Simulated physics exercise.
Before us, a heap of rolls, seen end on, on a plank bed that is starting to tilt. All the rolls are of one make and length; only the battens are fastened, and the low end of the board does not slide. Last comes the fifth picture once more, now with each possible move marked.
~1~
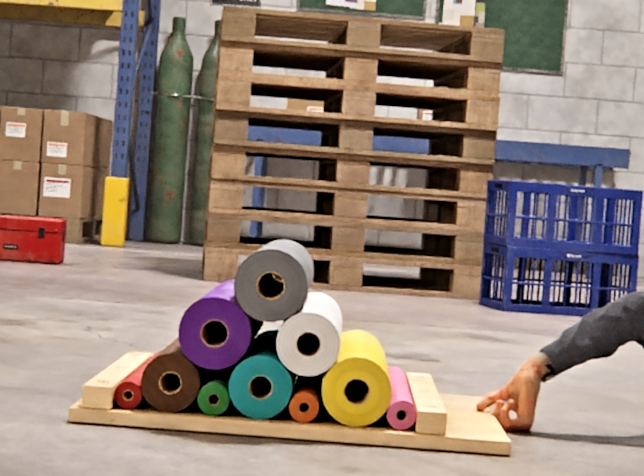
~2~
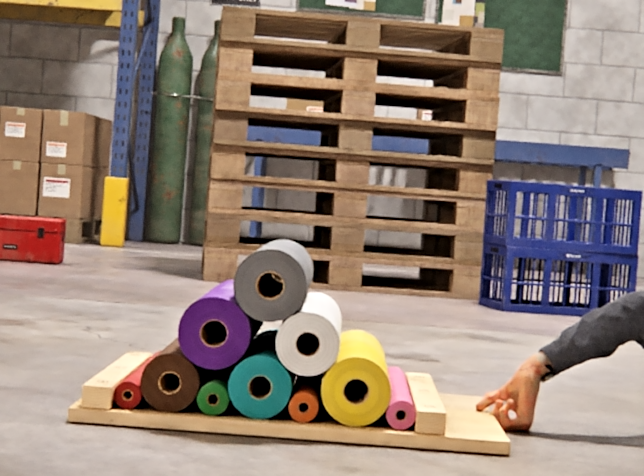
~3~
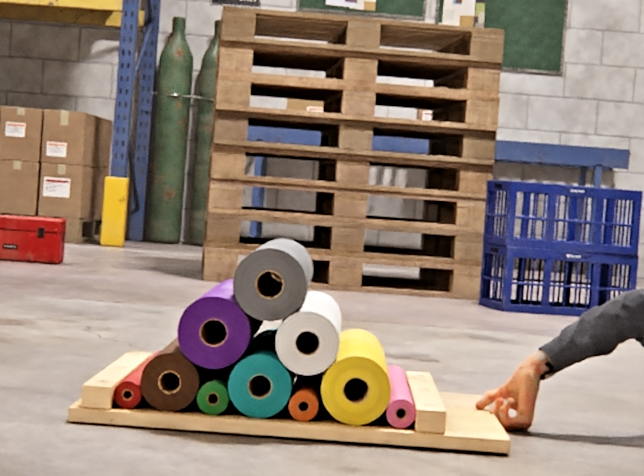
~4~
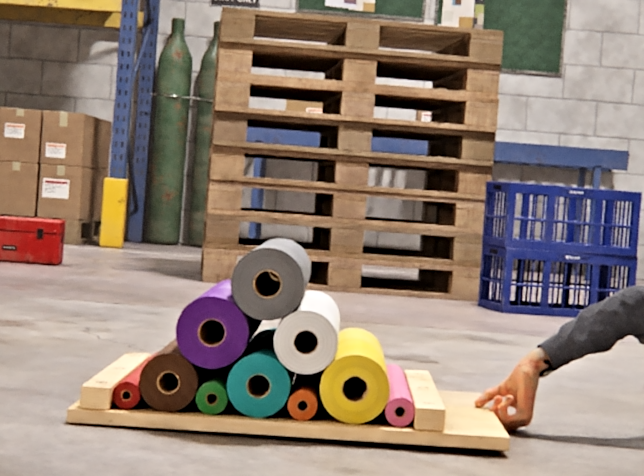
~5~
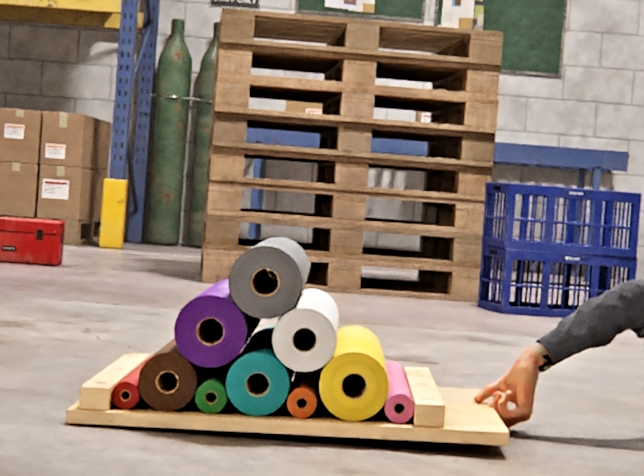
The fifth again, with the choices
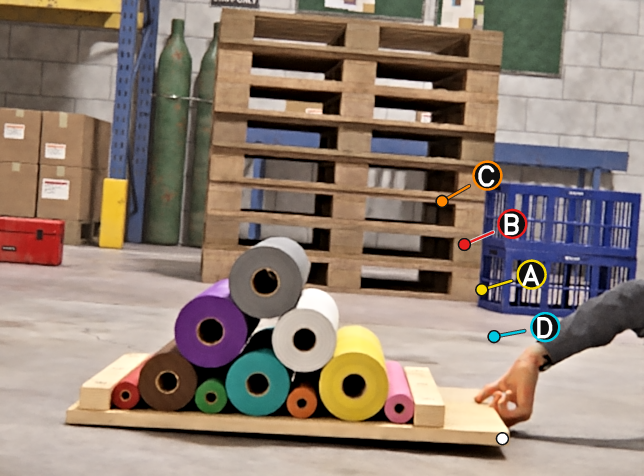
A hand at the right edge keeps its fingers on the end of a plank board on a warehouse floor, and board and rolls shift very slightly left, seen end on from a low, nearly still camera. Gray tops the heap, purple and white sit beneath, and red, brown, green, teal, orange, yellow and pink line the bottom between battens. Pallets, green cylinders, boxes and blue crates stand motionless behind.
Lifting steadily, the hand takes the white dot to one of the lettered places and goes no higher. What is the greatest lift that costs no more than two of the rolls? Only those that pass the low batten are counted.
Stop at C.
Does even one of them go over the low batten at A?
At A: No.
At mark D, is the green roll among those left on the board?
The green roll: Yes.
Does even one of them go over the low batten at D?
At D: No.
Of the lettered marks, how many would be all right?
Four of the four.
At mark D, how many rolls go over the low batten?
At D the number is none.
On the marked copy, A at (482, 290); B at (465, 245); C at (442, 201); D at (494, 337); the white dot at (503, 439).
Taking C. A third of the way, board at 20°.
Two thirds of the way, board at 34°.
When it is over, board at 34°, two over the low batten (purple, grey).
As for the rest, A none over the low batten; B none over the low batten; D none over the low batten.
